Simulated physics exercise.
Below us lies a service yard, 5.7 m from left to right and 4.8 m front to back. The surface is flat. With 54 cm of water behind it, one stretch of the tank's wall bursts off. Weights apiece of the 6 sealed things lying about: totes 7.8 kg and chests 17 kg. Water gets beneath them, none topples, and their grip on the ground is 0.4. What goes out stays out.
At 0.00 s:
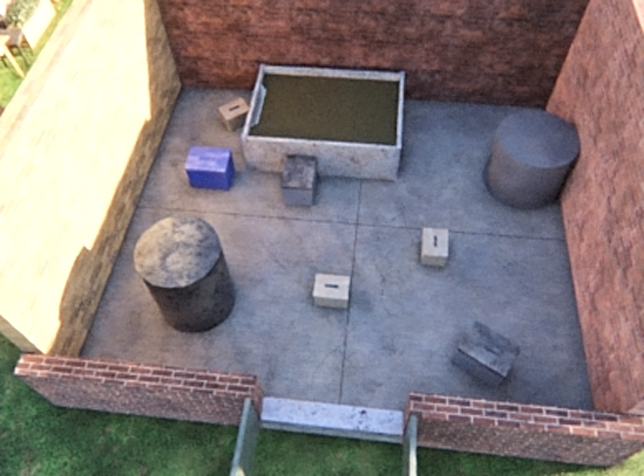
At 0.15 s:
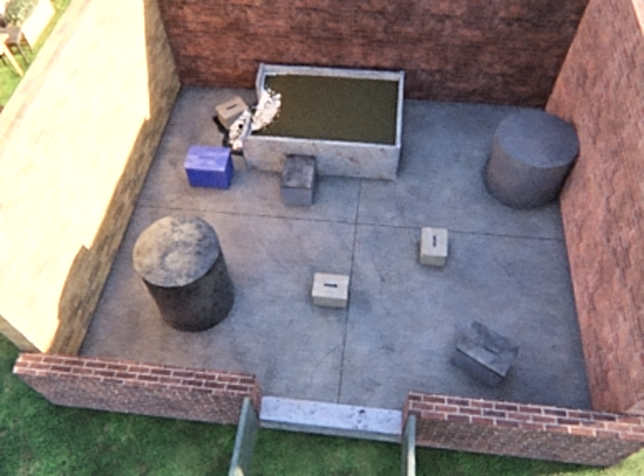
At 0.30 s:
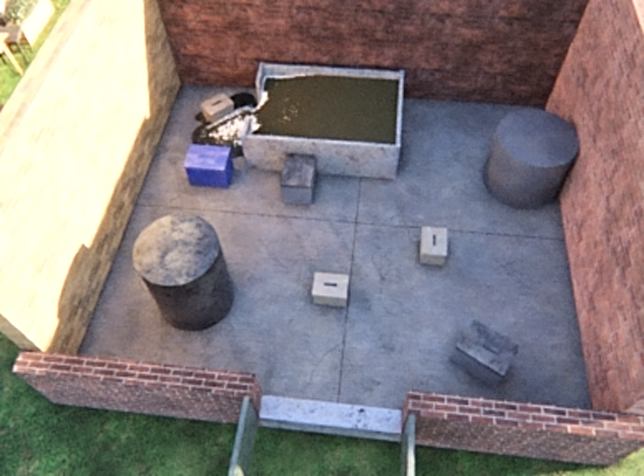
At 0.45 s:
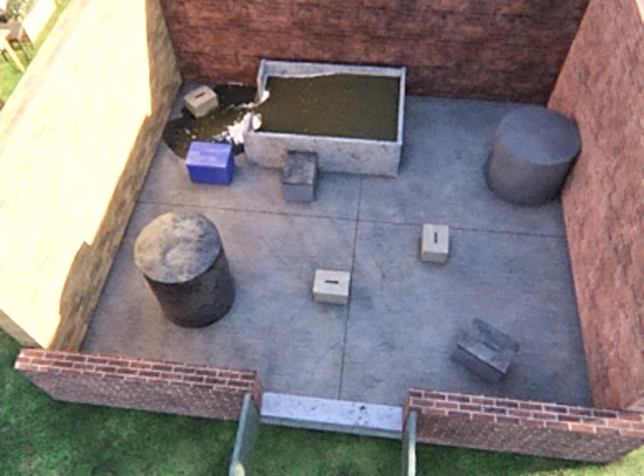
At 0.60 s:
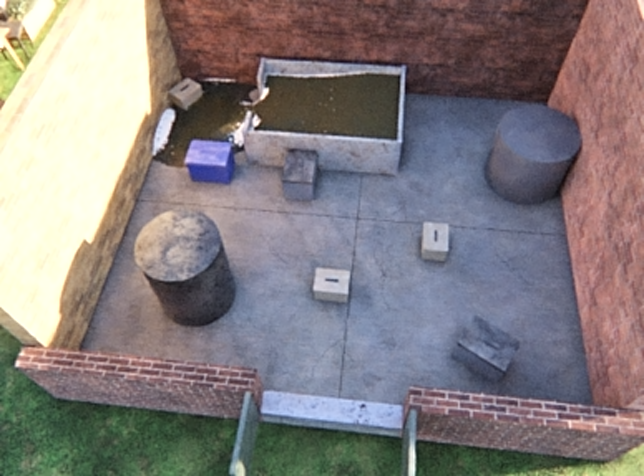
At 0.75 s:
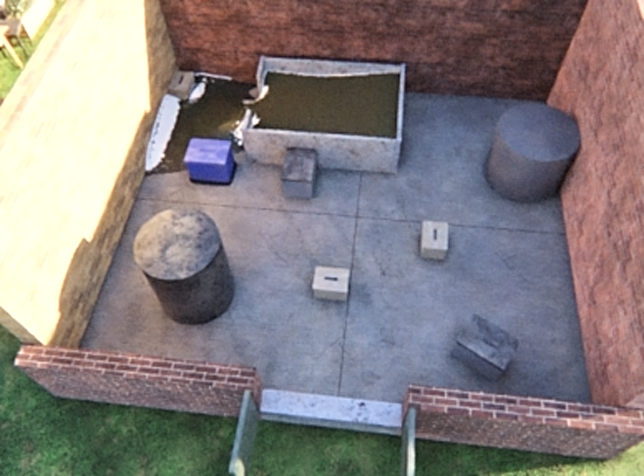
Raised tank leaking murky water from its left end, the spreading pool pushing a small tan box toward the sunlit left wall.
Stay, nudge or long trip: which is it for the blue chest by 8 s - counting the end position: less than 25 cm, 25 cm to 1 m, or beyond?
Blue chest moves a short way.
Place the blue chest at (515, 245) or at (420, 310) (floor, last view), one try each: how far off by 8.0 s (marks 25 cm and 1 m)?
In turn: It barely shifts; it stays put.
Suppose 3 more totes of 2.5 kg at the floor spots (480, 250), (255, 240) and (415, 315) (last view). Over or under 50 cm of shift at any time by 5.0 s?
In turn: Short of it, over, less.
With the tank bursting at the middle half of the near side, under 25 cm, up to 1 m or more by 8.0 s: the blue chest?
In that case the blue chest barely shifts.
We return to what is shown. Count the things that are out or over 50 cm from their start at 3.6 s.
I count 0.
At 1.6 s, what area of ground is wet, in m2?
Roughly 7.0 m2.
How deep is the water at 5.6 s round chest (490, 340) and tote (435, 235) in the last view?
About 3 and 2 cm.
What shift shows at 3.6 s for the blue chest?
About 50 cm.
After 1.6 s the blue chest is near (208, 151), 0.0 m from its start, aground; 0 of 6 are out; 1 afloat.
After 3.6 s the blue chest is near (234, 167), 0.5 m from its start, aground; 0 of 6 are out; 1 afloat.
After 5.6 s the blue chest is near (235, 168), 0.5 m from its start, aground; 0 of 6 are out; 1 afloat.
After 8.0 s the blue chest is near (235, 168), 0.5 m from its start, aground; 0 of 6 are out; 1 afloat.
